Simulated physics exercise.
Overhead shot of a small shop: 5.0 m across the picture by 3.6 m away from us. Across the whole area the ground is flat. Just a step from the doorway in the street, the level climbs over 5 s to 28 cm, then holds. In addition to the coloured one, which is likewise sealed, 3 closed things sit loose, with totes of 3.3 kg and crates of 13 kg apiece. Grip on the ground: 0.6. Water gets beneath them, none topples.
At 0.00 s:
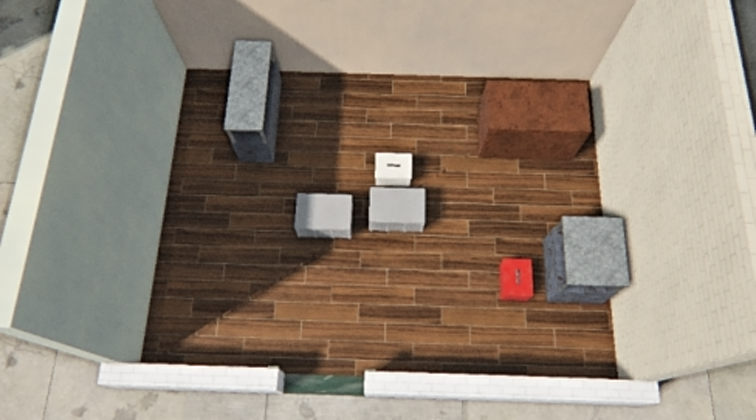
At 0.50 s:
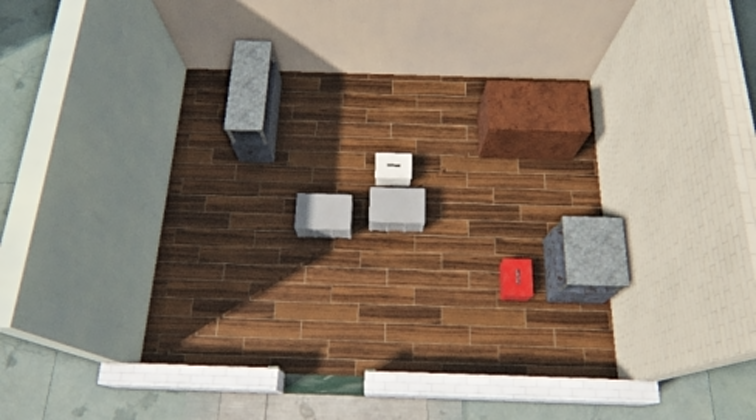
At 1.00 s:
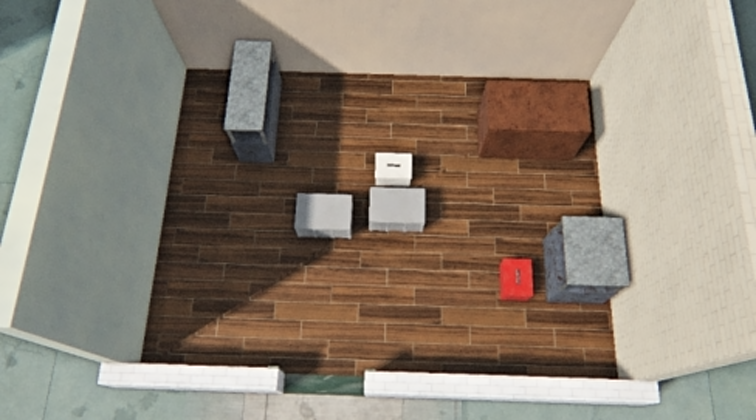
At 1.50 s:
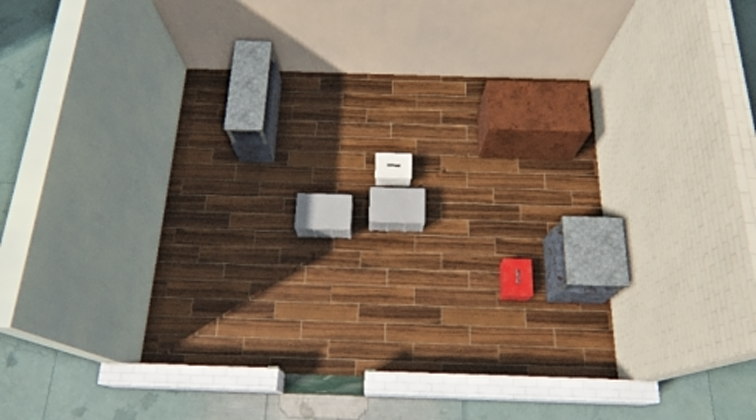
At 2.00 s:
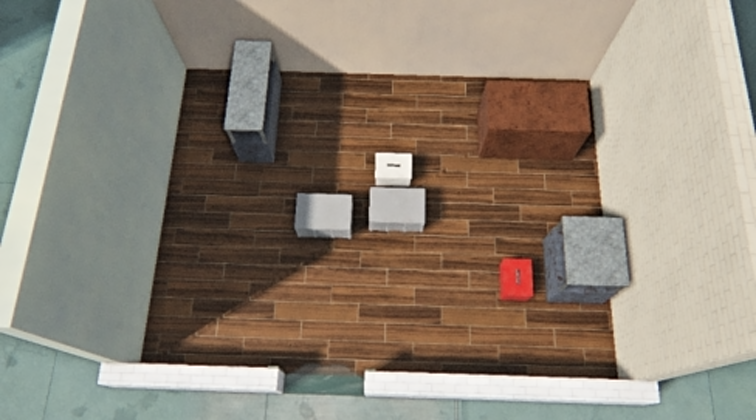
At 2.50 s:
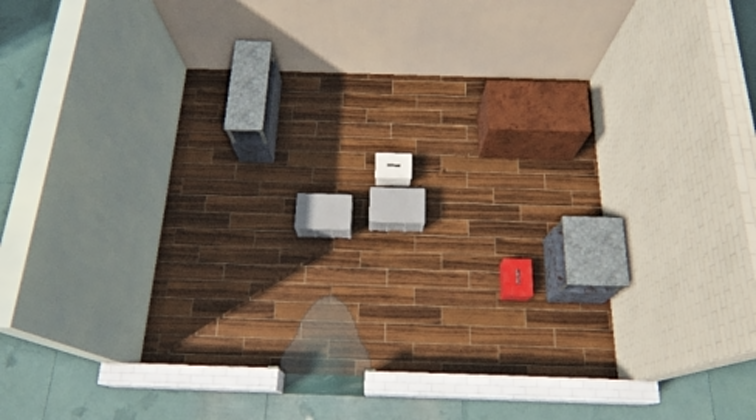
A small open-topped shop with a dark wood floor and pale walls is seen from high overhead. A large rust-brown block stands at upper right, grey blocks at upper left and lower right, a red tote beside the latter, and two light grey boxes and a white one near the middle. Thin bluish water spreads over the paving outside, then a small tongue slides through the bottom doorway, while the objects and camera stay still.
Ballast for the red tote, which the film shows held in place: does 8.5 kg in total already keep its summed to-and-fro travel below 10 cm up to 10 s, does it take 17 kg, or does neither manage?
I'd wager both choices work.
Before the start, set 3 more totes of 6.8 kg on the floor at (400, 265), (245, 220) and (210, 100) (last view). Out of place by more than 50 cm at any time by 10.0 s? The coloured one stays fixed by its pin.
One by one: Too far, too far and not far enough.
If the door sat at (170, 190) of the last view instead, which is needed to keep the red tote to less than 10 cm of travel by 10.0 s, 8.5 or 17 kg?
If so, then only the second option works.
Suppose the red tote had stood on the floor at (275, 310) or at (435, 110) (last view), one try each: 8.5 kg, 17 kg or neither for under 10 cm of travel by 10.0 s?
The first try gives success with heavier only; the second gives success with heavier only.
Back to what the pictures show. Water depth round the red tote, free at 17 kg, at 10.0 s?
Around 3 cm.
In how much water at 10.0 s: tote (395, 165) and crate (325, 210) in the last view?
Around 15 cm and 14 cm.
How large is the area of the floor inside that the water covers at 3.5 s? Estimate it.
About 3.0 m2.
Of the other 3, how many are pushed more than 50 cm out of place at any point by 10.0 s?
3.
After 3.5 s the red tote would be 0 cm from its start with 8.5 kg and 0 cm from its start with 17 kg; 0 cm of water round it then.
After 4.5 s the red tote would be 0 cm from its start with 8.5 kg and 0 cm from its start with 17 kg; 0 cm of water round it then.
After 7.0 s the red tote would be 0 cm from its start with 8.5 kg and 0 cm from its start with 17 kg; 2 cm of water round it then.
After 10.0 s the red tote would be 0 cm from its start with 8.5 kg and 0 cm from its start with 17 kg; 3 cm of water round it then.
